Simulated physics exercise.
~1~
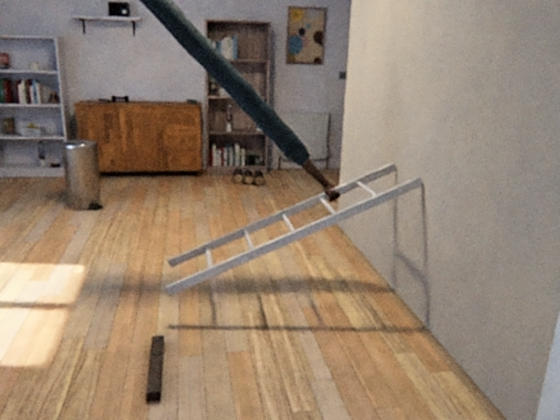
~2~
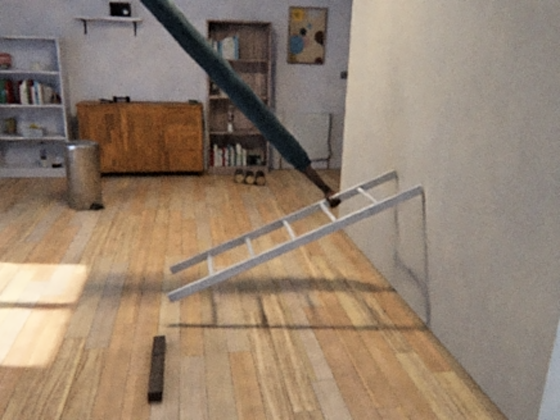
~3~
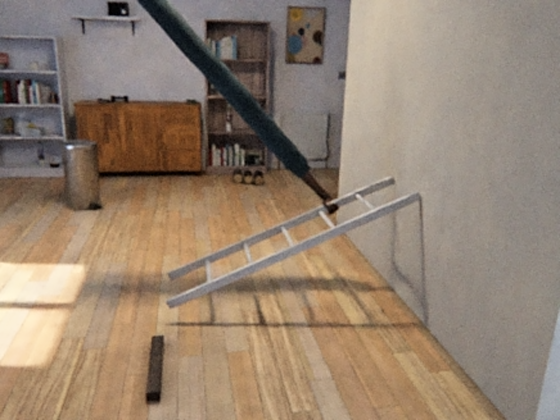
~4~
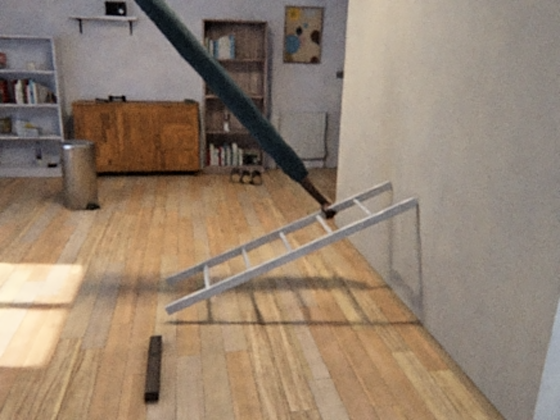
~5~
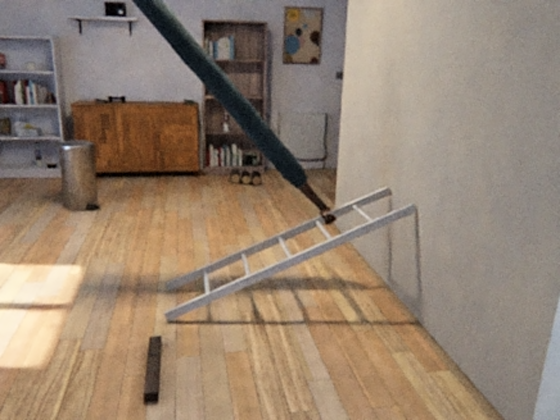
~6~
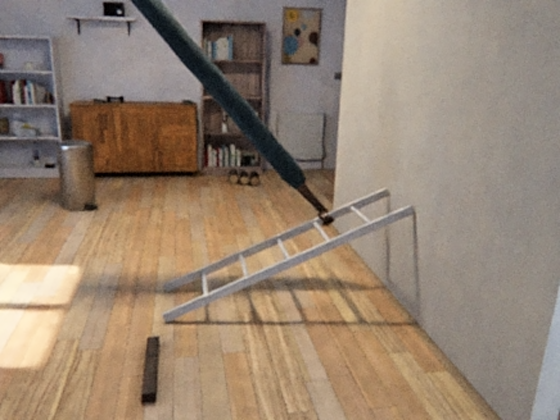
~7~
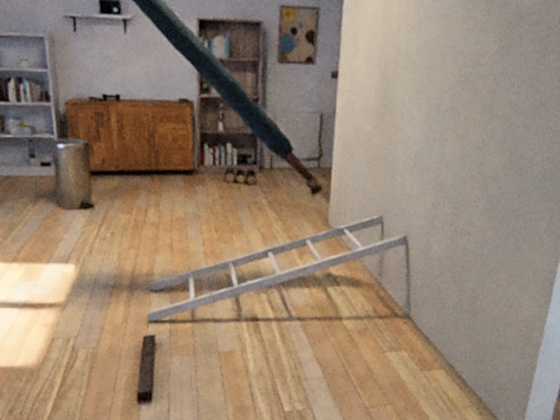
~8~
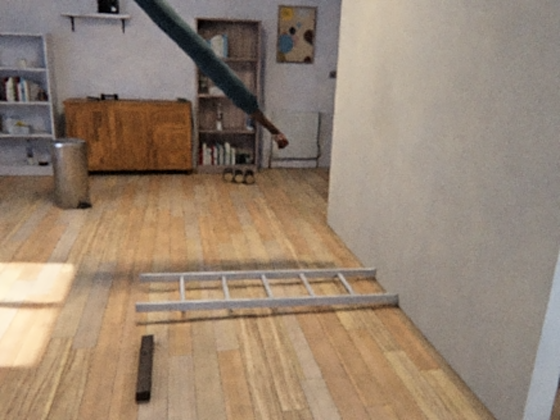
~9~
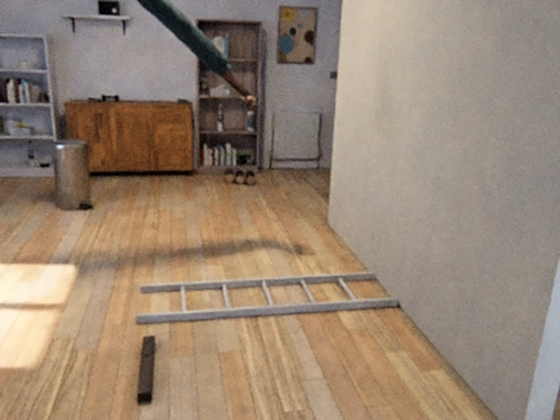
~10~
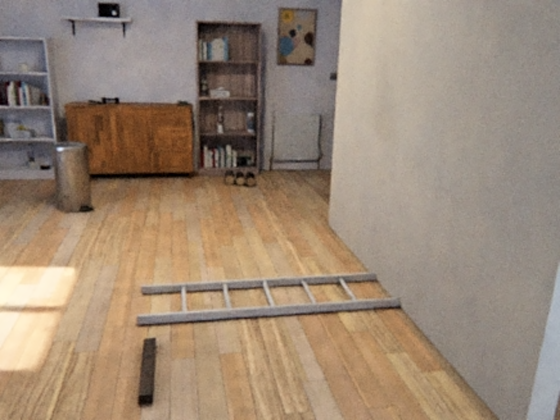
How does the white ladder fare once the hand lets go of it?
It does not stay leaning, because its feet give way and it slides down the wall. It ends up lying flat on the wooden floor.
